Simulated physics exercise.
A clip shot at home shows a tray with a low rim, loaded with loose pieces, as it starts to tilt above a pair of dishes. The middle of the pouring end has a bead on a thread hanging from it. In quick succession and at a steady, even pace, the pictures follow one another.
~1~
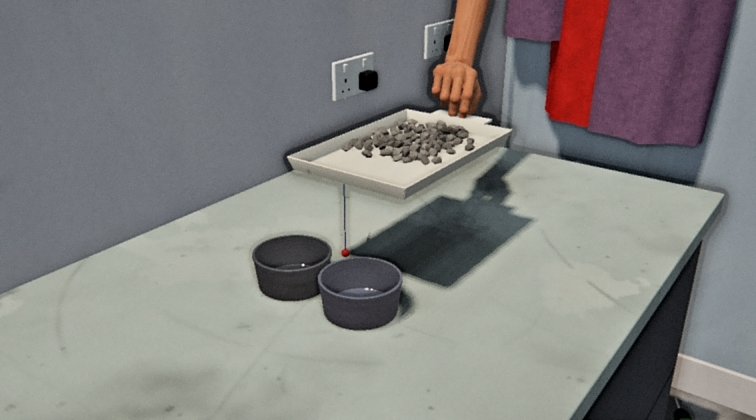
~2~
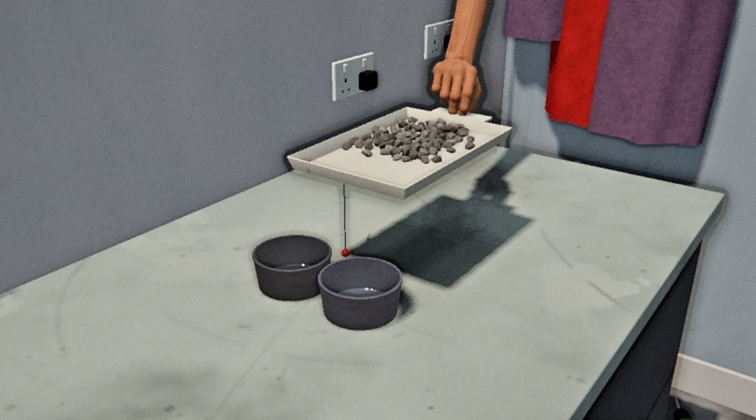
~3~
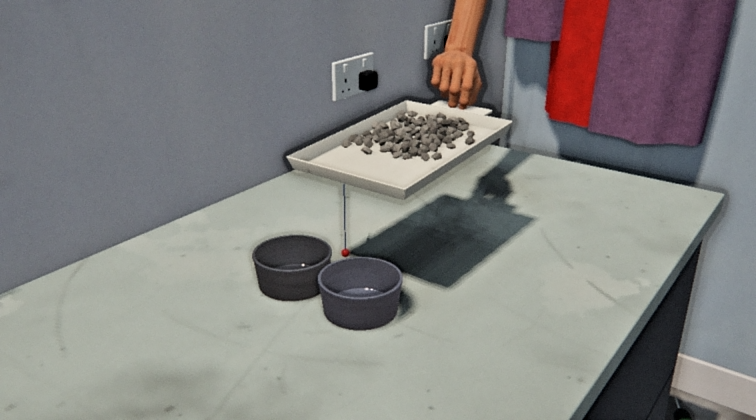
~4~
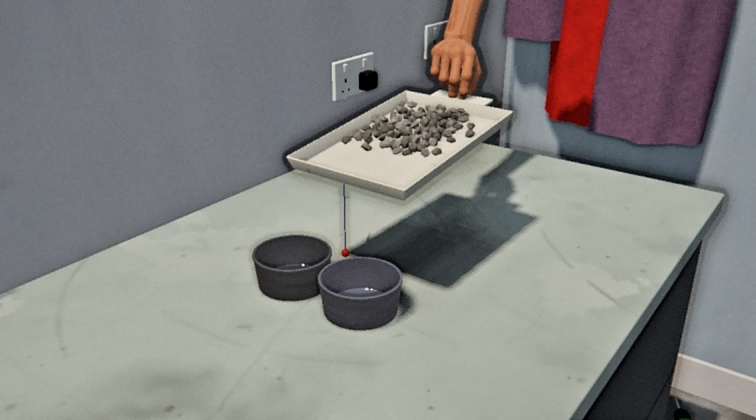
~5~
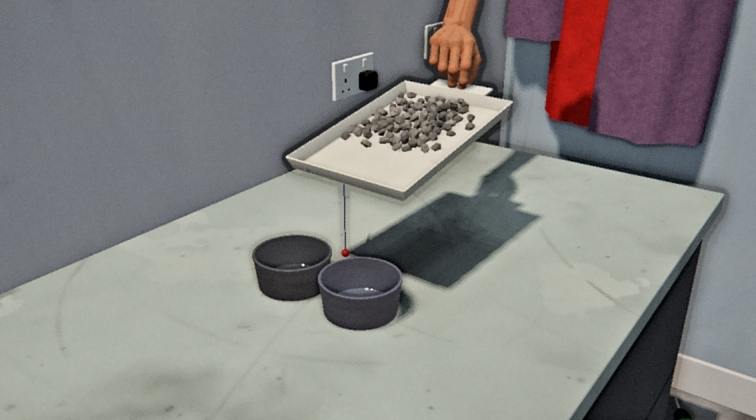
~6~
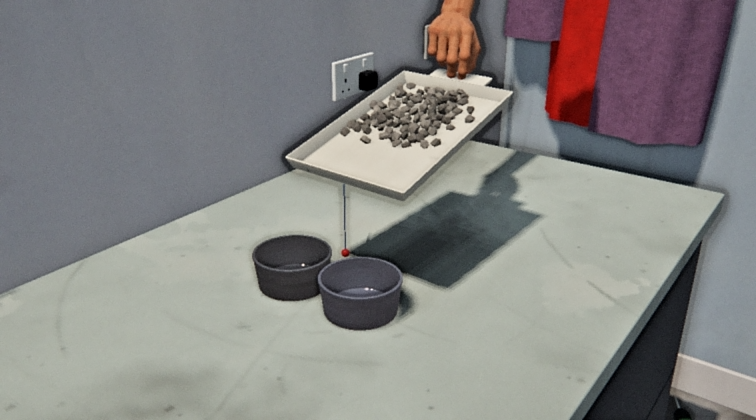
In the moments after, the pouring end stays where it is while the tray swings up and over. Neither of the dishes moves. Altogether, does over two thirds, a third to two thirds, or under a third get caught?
Altogether a third to two thirds gets caught.
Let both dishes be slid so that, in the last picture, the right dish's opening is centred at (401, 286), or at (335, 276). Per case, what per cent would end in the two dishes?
Trial 1 around 50 percent, trial 2 around 50 percent.
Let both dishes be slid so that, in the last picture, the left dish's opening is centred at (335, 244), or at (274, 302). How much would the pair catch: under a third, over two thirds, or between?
First: Under a third. Second: Under a third.
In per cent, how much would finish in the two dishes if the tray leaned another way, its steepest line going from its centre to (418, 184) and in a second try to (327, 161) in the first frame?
First case: 30 %; second case: 90 %.
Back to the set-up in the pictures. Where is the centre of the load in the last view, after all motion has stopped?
The centre ends up roughly at (348, 318).
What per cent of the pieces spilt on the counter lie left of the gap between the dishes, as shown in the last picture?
That's roughly 50 per cent of the pieces.
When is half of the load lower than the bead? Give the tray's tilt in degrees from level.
Approx. 75° from level.
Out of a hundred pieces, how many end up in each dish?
For the left dish 10 per cent, for the right dish 40.
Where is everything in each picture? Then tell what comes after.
The first frame shows corners of the pouring end near (294, 156) and (404, 186), level; middle of the load near (421, 142), bits of gravel; left dish near (266, 280); right dish near (335, 308); bead on its thread near (345, 253).
The second frame shows corners of the pouring end near (294, 156) and (404, 186), level; middle of the load near (421, 140).
The third frame shows corners of the pouring end near (293, 156) and (403, 186), tipped barely, lowest at the right corner; middle of the load near (421, 136).
The fourth frame shows corners of the pouring end near (293, 156) and (403, 187), tipped a little, lowest at the right corner; middle of the load near (420, 129).
The fifth frame shows corners of the pouring end near (292, 156) and (403, 188), tipped a little, lowest at the right corner; middle of the load near (420, 122).
The sixth frame shows corners of the pouring end near (292, 156) and (402, 189), tipped a little, lowest at the right corner; middle of the load near (419, 115); left dish near (266, 280); right dish near (335, 308).
Shortly afterwards, tray tipped steeply; the bulk on the tray; a little in the air.
Next, tray tipped right over; near a third on the tray; near a quarter in the right dish; only a few in the left dish; near a third outside both; only a few in the air.
Some moments later, tray tipped past a quarter turn; near a third in the right dish; a little in the left dish; near half outside both.
In the end, tray tipped past a quarter turn; near a third in the right dish; a little in the left dish; near half outside both.
